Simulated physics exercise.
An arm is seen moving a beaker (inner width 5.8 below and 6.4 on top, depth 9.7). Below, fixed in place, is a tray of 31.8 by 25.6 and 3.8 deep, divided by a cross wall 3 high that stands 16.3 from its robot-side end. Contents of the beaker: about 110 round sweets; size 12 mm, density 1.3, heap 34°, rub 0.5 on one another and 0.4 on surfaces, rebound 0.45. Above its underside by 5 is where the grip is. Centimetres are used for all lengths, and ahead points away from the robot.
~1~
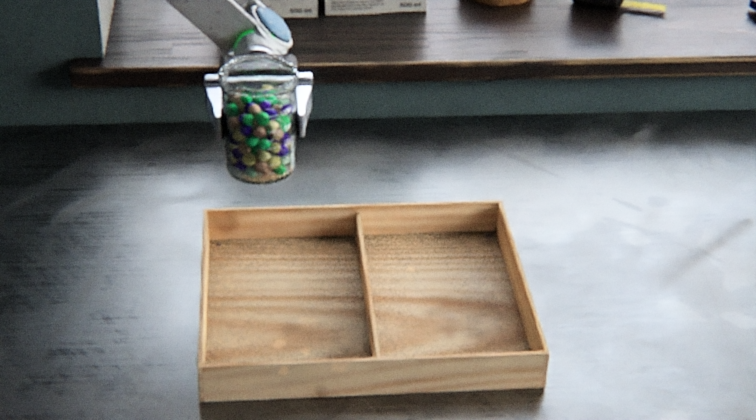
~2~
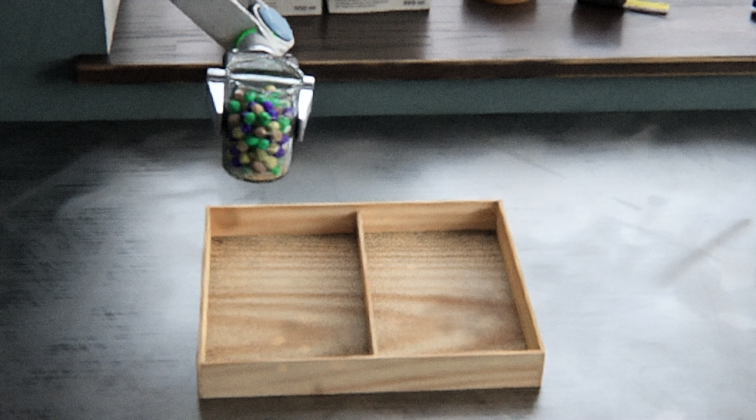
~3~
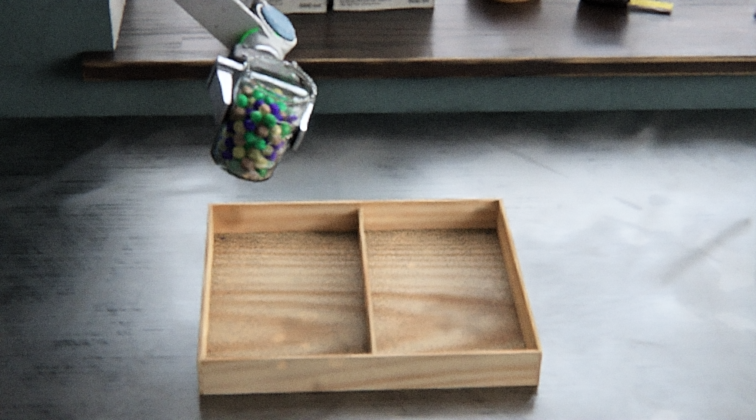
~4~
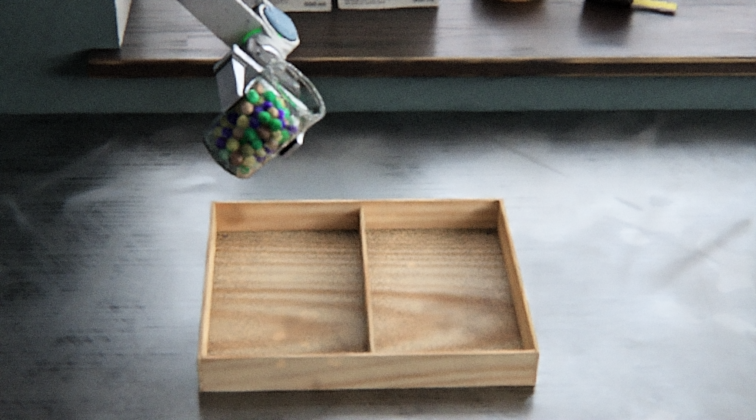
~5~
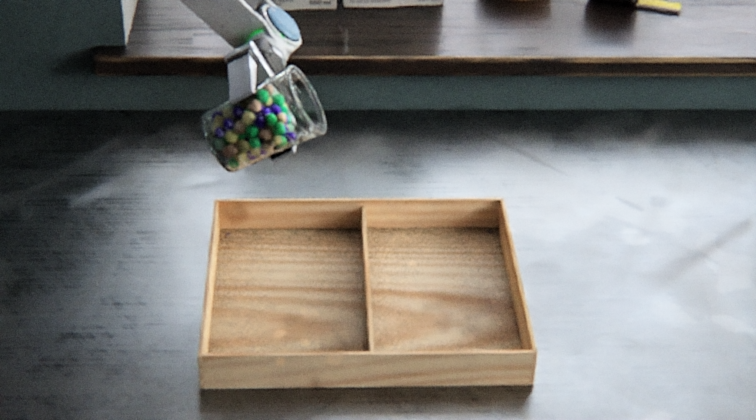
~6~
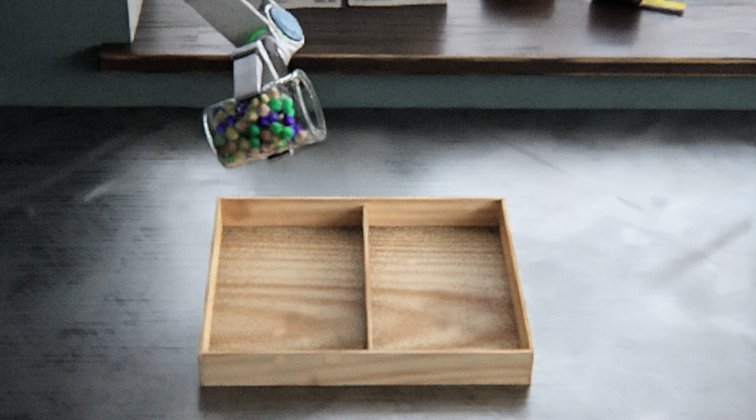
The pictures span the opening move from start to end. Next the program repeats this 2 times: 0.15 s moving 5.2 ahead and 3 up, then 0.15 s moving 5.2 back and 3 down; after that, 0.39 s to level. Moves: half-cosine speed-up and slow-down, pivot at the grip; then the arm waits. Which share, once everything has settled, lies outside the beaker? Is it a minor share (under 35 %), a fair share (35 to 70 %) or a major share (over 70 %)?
It is a fair share.
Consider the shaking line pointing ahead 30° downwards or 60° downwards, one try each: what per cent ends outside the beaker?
Try one gives about 15 in a hundred, try two about 5 in a hundred.
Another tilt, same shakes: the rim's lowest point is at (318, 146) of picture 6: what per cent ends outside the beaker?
I'd put it at roughly 90 %.
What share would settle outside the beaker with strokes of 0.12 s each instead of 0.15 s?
It would come to roughly 80 %.
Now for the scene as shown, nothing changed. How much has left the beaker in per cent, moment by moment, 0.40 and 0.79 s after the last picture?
Around 35 % and around 55 %.
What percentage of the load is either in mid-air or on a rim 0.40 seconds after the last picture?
Roughly 5 per cent.
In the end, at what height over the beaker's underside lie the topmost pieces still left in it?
I'd put it at close to 5.0 centimetres.
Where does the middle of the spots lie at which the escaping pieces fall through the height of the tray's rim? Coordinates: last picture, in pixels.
I'd say somewhere around (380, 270).
Then, 0.40 s later, tilted 67° forward, highest piece 25 above the table; 73 in the beaker, 24 in the far-side part, 9 in the robot-side part, 5 in flight or on a rim.
Then, 0.79 s later, tilted 34° forward, highest piece 24 above the table; 50 in the beaker, 36 in the far-side part, 22 in the robot-side part, 3 on the table or floor.
Then, 1.19 s later, level, highest piece 23 above the table; 50 in the beaker, 36 in the far-side part, 22 in the robot-side part, 3 on the table or floor.
Then, 2.24 s later, level, highest piece 22 above the table; 50 in the beaker, 36 in the far-side part, 22 in the robot-side part, 3 on the table or floor.
At rest, 50 in the beaker, 36 in the far-side part, 22 in the robot-side part, 3 on the table or floor. That is 55 % outside the beaker.
